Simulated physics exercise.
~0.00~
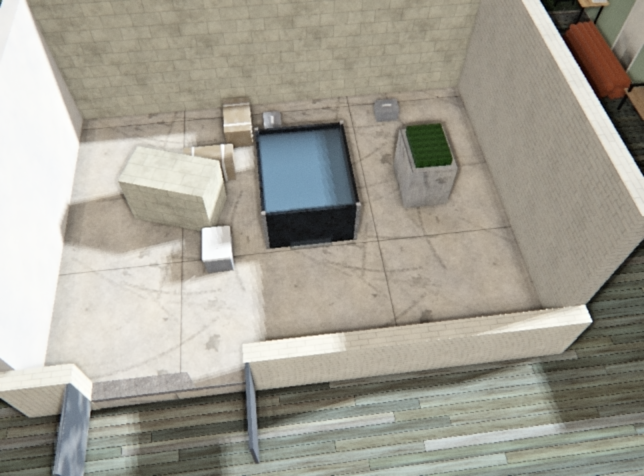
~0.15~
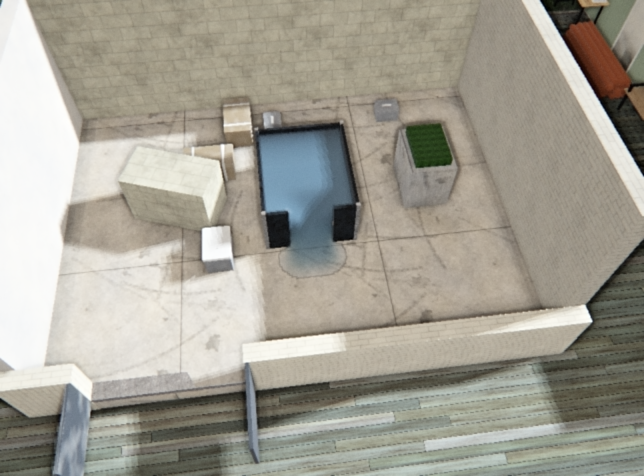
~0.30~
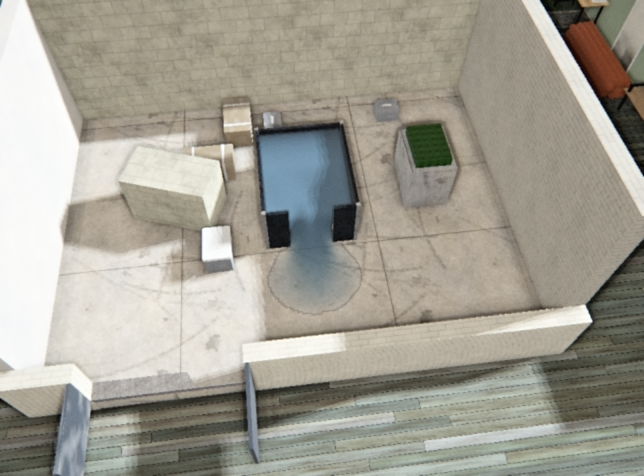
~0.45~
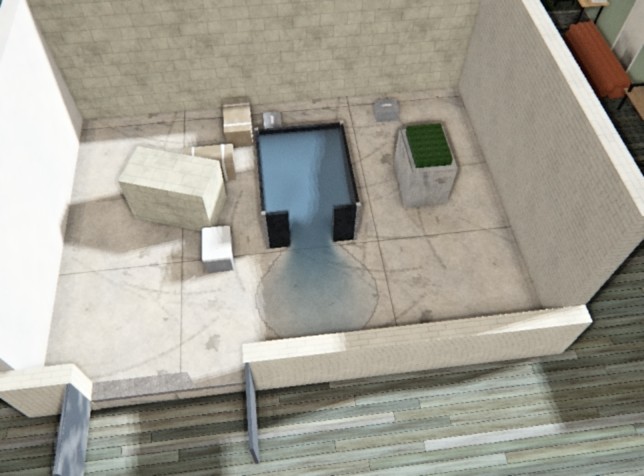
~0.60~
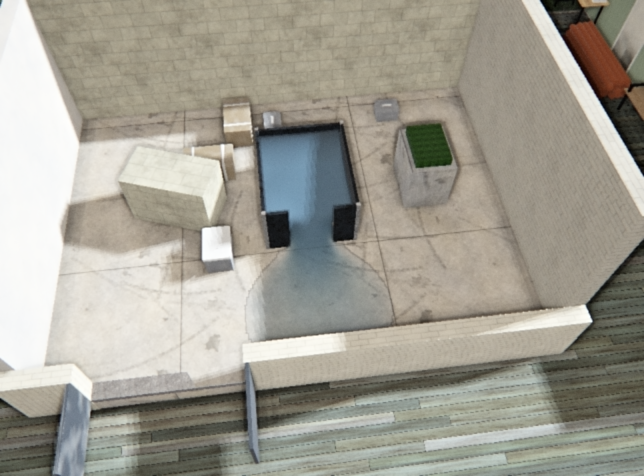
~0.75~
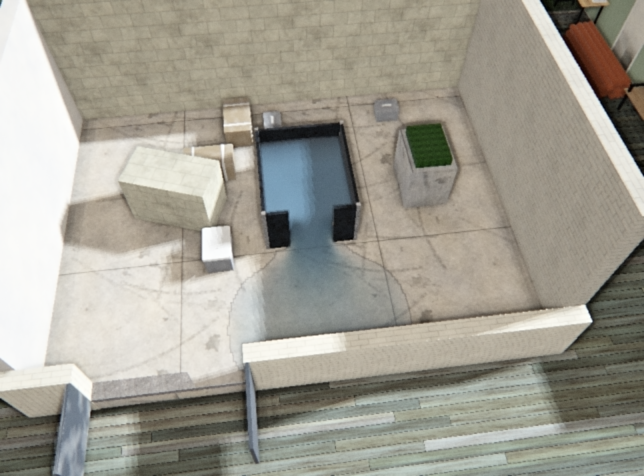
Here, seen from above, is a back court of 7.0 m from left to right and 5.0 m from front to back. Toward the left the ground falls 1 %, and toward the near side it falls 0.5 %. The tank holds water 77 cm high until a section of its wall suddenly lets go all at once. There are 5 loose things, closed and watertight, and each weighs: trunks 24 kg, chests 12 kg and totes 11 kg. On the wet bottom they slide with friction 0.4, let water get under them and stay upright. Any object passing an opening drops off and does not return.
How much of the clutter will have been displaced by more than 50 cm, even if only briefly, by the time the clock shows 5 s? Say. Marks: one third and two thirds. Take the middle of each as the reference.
We'll see only a small share moved that far, short of a third.
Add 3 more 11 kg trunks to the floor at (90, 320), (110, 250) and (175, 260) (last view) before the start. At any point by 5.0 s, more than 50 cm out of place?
In order: Beyond it, within it, within it.
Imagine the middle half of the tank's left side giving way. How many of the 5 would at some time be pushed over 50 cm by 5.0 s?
Result: 2.
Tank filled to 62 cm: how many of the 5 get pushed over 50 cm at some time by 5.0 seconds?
That would make 0 of them.
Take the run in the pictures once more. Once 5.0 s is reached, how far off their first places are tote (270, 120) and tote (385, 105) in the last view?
The first ends 0 centimetres from its start and the second 0 centimetres.
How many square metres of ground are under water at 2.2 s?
I'd estimate close to 11.5 m2.
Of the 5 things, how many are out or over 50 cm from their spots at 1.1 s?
By that point, 0.
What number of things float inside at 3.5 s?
By my count, 0.
After 1.1 s 0 of 5 are over 50 cm from their spots; 0 afloat.
After 2.2 s 0 of 5 are over 50 cm from their spots; 0 afloat.
After 3.5 s 0 of 5 are over 50 cm from their spots; 0 afloat.
After 5.0 s 0 of 5 are over 50 cm from their spots, and 0 have been at some point; 0 afloat.
